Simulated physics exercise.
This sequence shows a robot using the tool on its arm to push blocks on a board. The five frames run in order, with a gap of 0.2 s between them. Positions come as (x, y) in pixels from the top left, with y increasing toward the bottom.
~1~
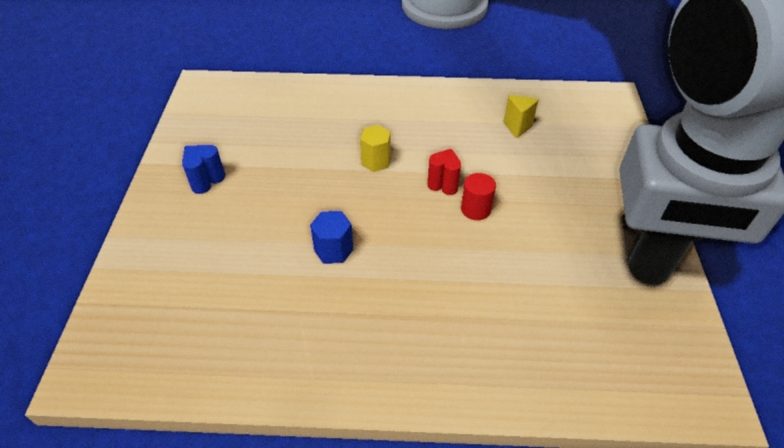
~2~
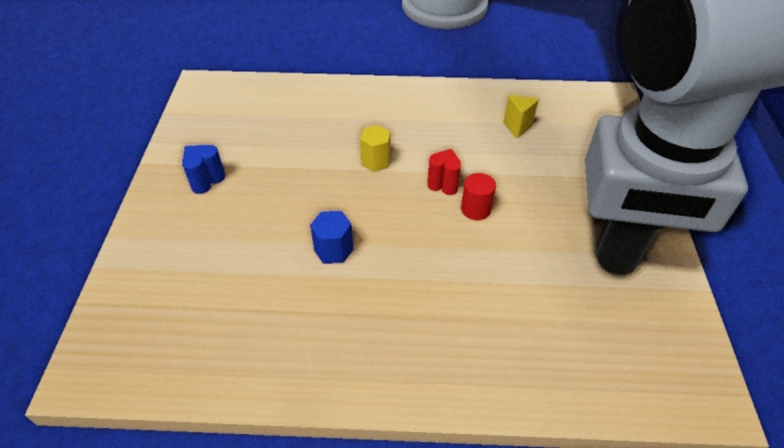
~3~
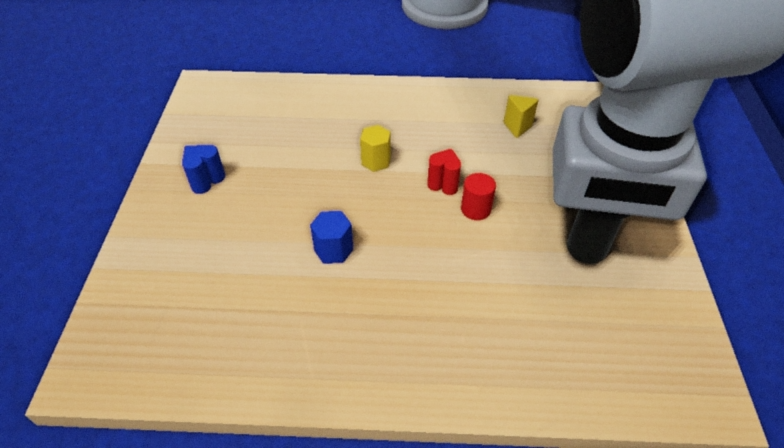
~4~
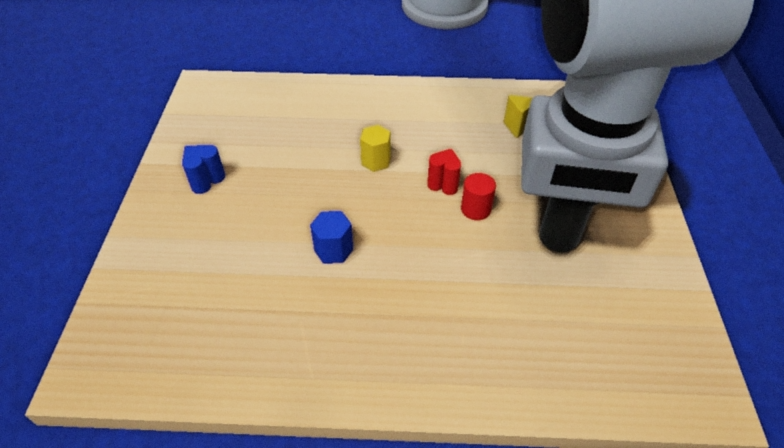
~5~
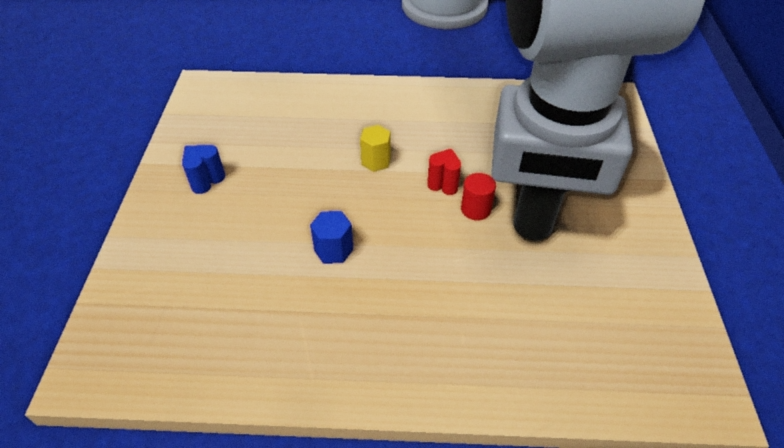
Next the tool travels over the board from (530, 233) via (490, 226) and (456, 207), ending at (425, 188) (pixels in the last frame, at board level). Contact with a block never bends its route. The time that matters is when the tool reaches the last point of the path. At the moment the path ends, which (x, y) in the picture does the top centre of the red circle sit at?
When the path ends, it will be at (443, 142).
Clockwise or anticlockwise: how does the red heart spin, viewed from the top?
Spins counterclockwise.
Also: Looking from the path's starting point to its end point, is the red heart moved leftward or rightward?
Right.
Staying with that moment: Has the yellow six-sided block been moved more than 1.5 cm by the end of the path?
The answer is no.
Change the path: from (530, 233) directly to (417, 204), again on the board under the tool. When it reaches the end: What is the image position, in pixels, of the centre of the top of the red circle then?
The centre of its top will be at (442, 158).
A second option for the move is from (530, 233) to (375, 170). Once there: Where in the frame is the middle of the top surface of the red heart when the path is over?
My best guess is (410, 134).
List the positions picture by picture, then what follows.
The first picture shows tool tip at (649, 268); block tops, yellow six-sided block at (376, 134); red heart at (446, 159); red circle at (480, 183).
The second picture shows tool at (617, 259); blocks unchanged.
The third picture shows tool at (587, 248); blocks unchanged.
The fourth picture shows tool at (559, 237); blocks unchanged.
The fifth picture shows tool at (533, 226); yellow six-sided block at (376, 134); red heart at (446, 159); red circle at (480, 183).
What follows on the original path. One third of the way, tool at (490, 218); red circle at (471, 177).
Two thirds of the way, tool at (456, 199); red heart at (430, 142), turned 50° anticlockwise; red circle at (450, 156).
At the end, tool at (426, 180); yellow six-sided block in place; red heart at (422, 132), turned 80° anticlockwise; red circle at (443, 142).
